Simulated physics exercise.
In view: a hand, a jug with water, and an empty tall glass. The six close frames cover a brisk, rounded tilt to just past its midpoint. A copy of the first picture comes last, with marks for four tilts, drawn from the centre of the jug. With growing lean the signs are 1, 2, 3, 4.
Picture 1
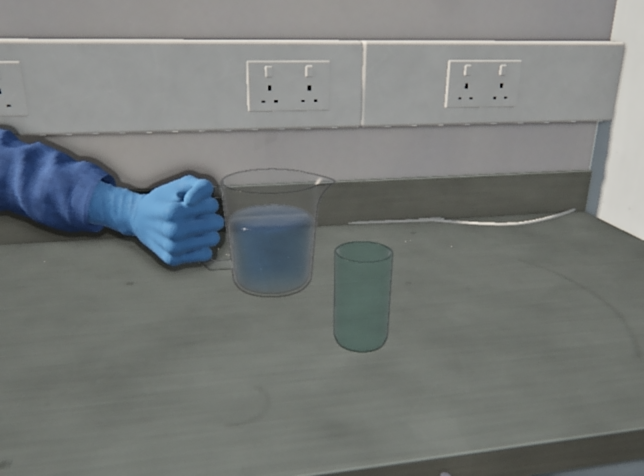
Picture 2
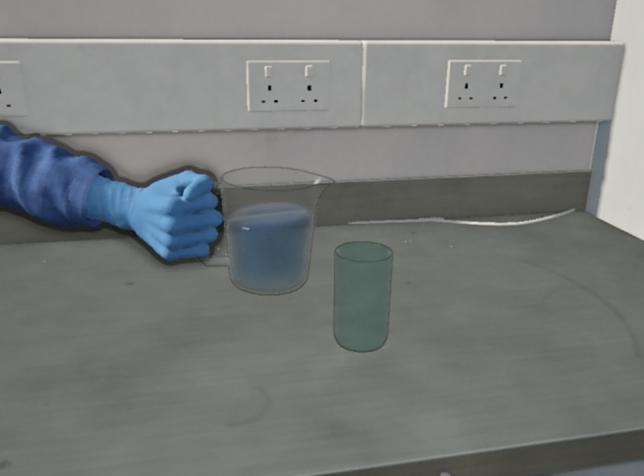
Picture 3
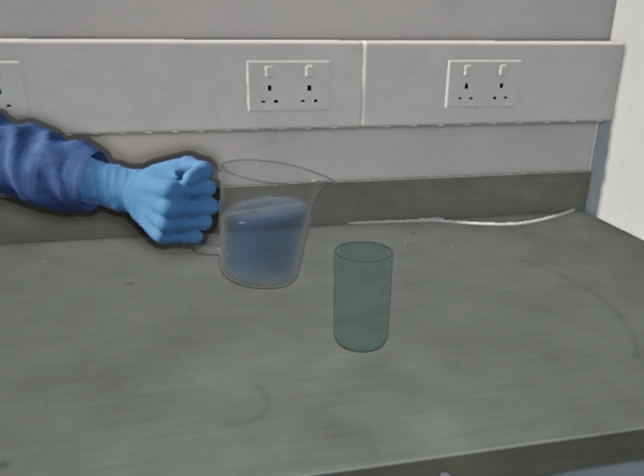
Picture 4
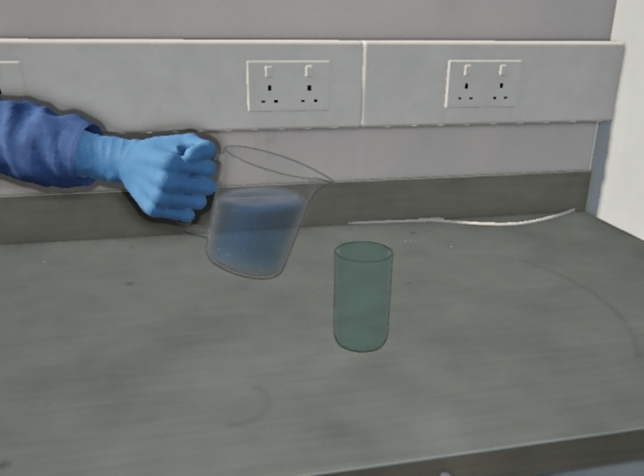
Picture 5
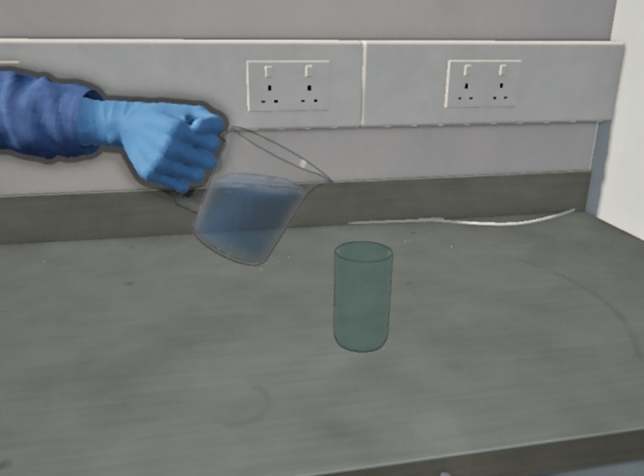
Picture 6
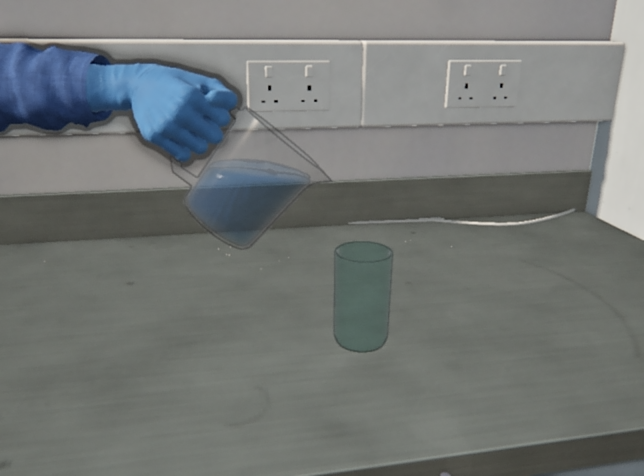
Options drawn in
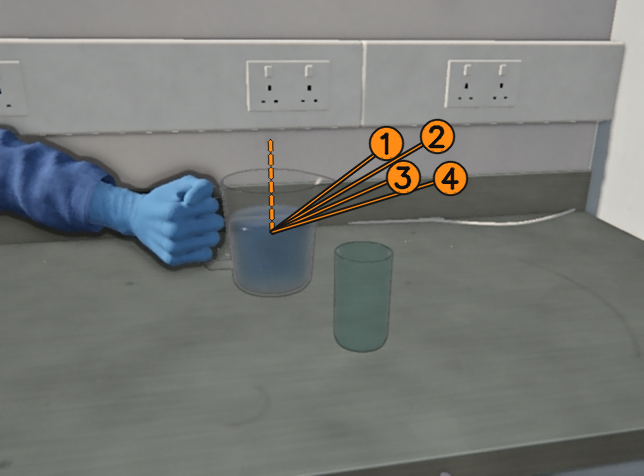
A blue-gloved hand lifts a jug of blue liquid and tilts it rightward beside a tall glass.
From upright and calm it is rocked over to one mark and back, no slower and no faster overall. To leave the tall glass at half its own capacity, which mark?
2.
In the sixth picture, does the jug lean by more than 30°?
Yes, it does.
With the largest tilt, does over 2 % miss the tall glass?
Yes, it does.
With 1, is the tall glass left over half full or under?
Under half.
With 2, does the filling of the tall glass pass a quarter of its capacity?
Yes.
On the marked copy, 1 at (373, 155); 2 at (422, 144); 3 at (386, 181); 4 at (434, 182).
If 1 is chosen, the tall glass ends with about 31 % of what it can hold.
If 2 is chosen, the tall glass ends with about 51 % of what it can hold.
If 3 is chosen, the tall glass ends with about 66 % of what it can hold; 6 % of the water is spilt.
If 4 is chosen, the tall glass ends with about 68 % of what it can hold; 20 % of the water is spilt.
